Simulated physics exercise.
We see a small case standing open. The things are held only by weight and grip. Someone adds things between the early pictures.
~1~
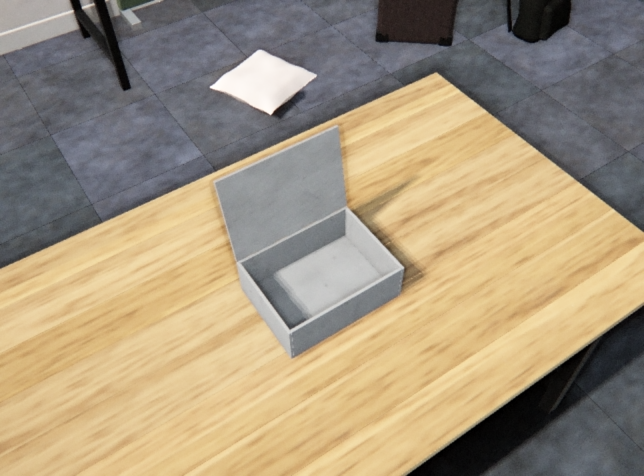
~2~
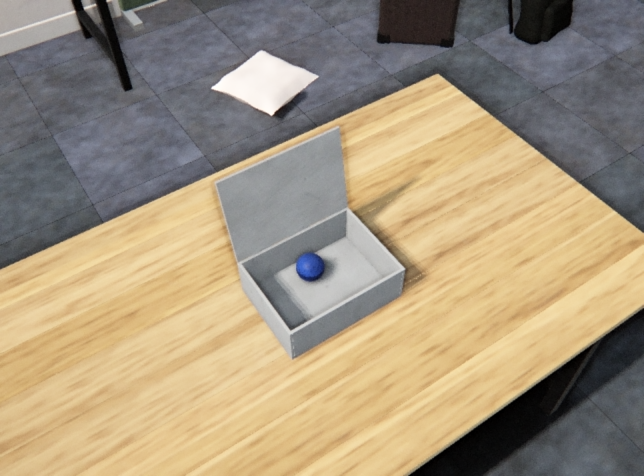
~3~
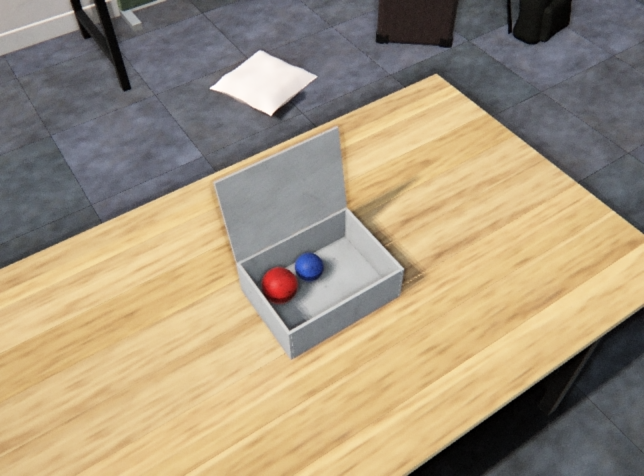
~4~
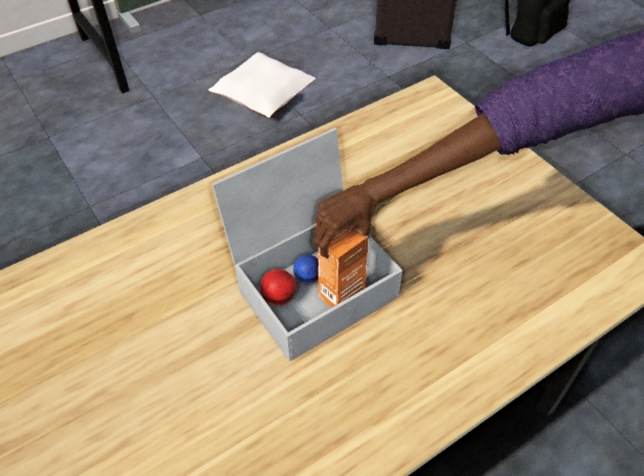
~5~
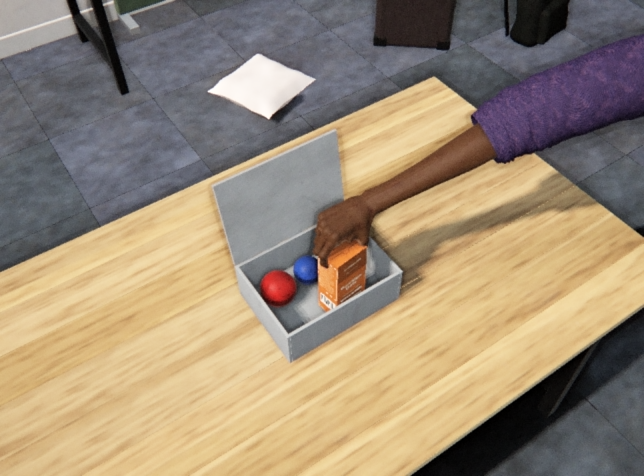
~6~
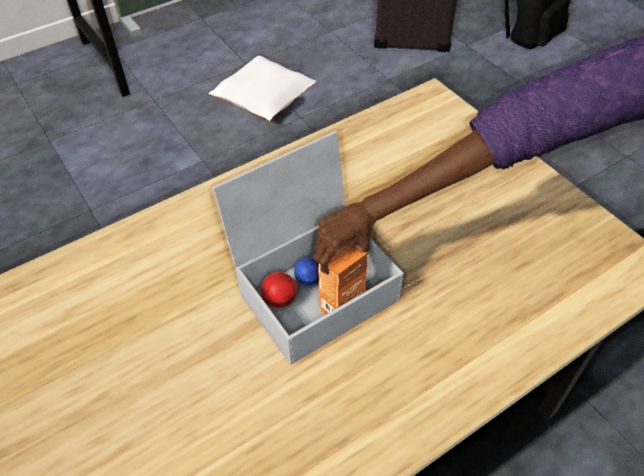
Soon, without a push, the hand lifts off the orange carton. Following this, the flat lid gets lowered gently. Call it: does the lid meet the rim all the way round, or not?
It does not meet the rim all the way round.
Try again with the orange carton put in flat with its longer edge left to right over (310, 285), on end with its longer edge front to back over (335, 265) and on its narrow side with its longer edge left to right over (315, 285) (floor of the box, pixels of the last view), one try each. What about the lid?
First, it shuts; second, it stays open; third, it shuts.
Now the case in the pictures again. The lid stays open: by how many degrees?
Near 40° up from the rim.
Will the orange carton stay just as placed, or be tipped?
Observation: The orange carton keeps the set orientation.
Then, 1.30 s after the last picture, lid 81° above the rim.
Then, 1.60 s after the last picture, lid 57° above the rim.
At rest, lid 38° above the rim; all 3 in place. Seen from the same camera at the end, orange carton near (343, 283).
